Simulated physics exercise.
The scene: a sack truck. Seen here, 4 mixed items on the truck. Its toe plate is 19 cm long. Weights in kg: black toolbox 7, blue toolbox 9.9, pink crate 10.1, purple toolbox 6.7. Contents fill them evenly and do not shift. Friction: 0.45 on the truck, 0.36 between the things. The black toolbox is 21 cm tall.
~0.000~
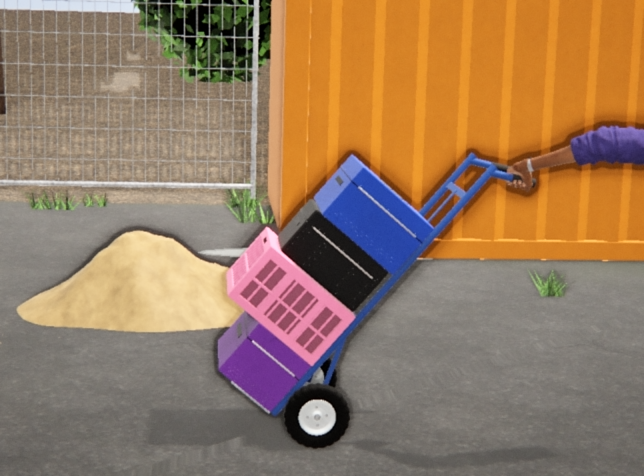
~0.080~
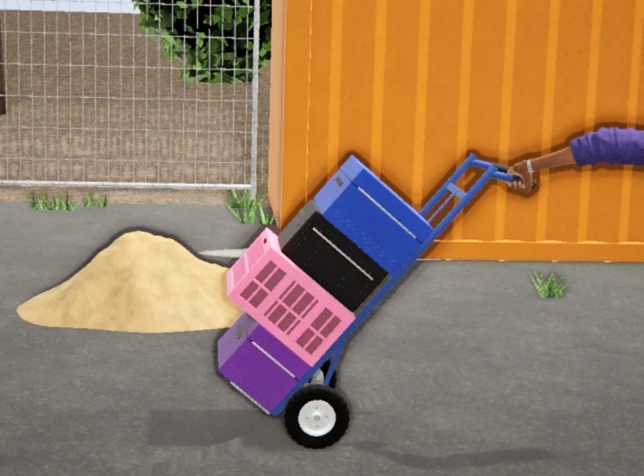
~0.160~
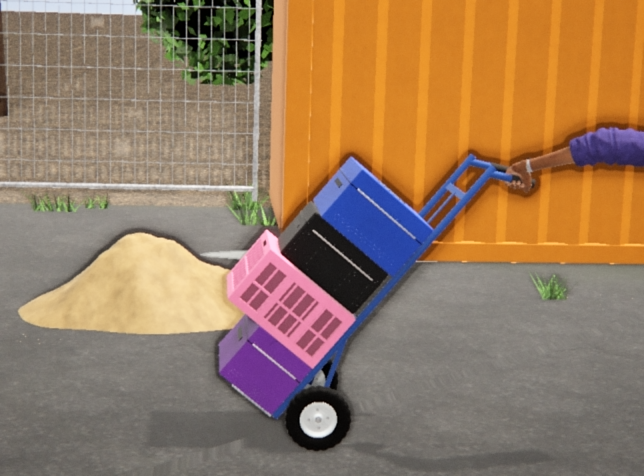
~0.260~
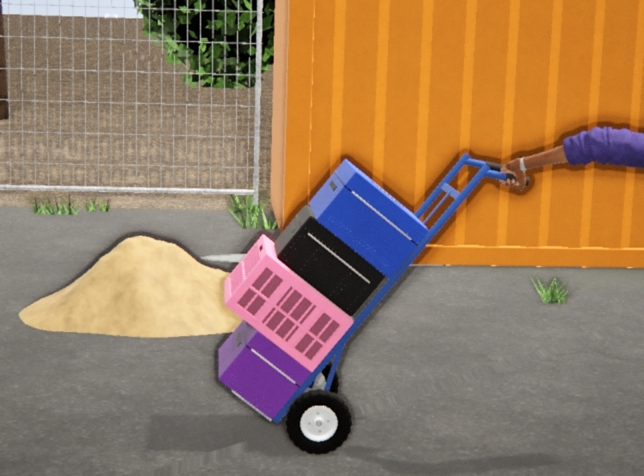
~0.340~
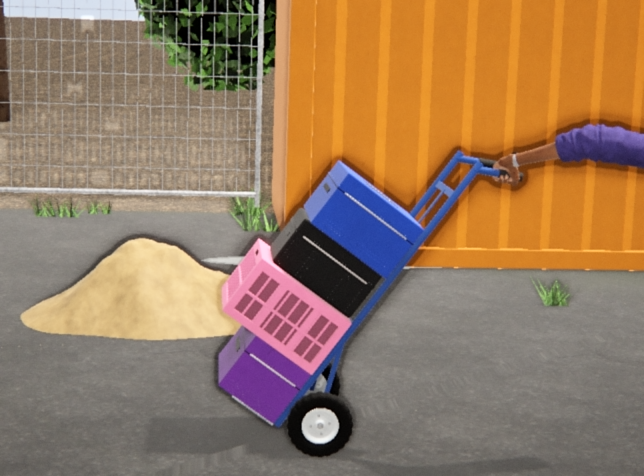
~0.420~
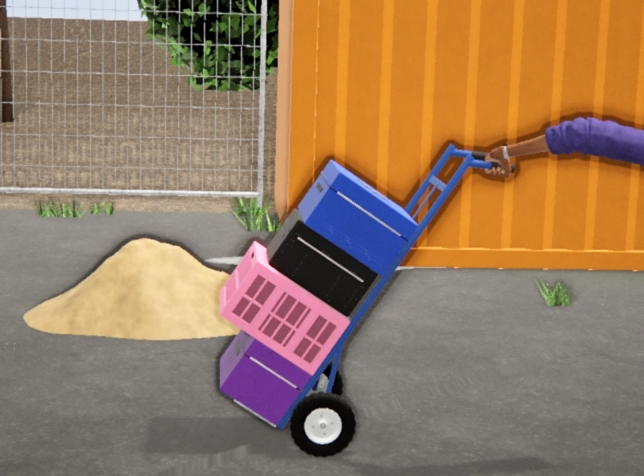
The footage shows a hand gripping the handle of a tilted blue sack truck stacked with purple, pink, black and blue containers beside a sand pile; the truck holds nearly still, then the hand pushes it slightly more upright.
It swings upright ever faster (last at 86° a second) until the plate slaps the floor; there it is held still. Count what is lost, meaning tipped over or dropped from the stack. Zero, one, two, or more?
Tipped or gone: At least three.
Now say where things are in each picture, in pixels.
In the first frame, 40° short of upright; black toolbox (332, 254); blue toolbox (372, 213).
In the second frame, 40° short of upright; pink crate (289, 295); purple toolbox (263, 354).
In the third frame, 39° short of upright; pink crate (289, 297); purple toolbox (264, 356).
In the fourth frame, 38° short of upright; pink crate (287, 301); purple toolbox (263, 361).
In the fifth frame, 36° short of upright; pink crate (284, 305); purple toolbox (263, 365).
In the sixth frame, 33° short of upright; black toolbox (321, 262); blue toolbox (356, 216).
After 1.32 s, truck upright; blue toolbox now dropped from the stack; black toolbox tipped 29° from how it sat near (161, 297); pink crate tipped 29° from how it sat.
After 1.62 s, truck upright; black toolbox and pink crate now dropped from the stack; purple toolbox on its side.
At rest (2.7 s), dropped from the stack, black toolbox, blue toolbox and pink crate; tipped over on the truck, purple toolbox.
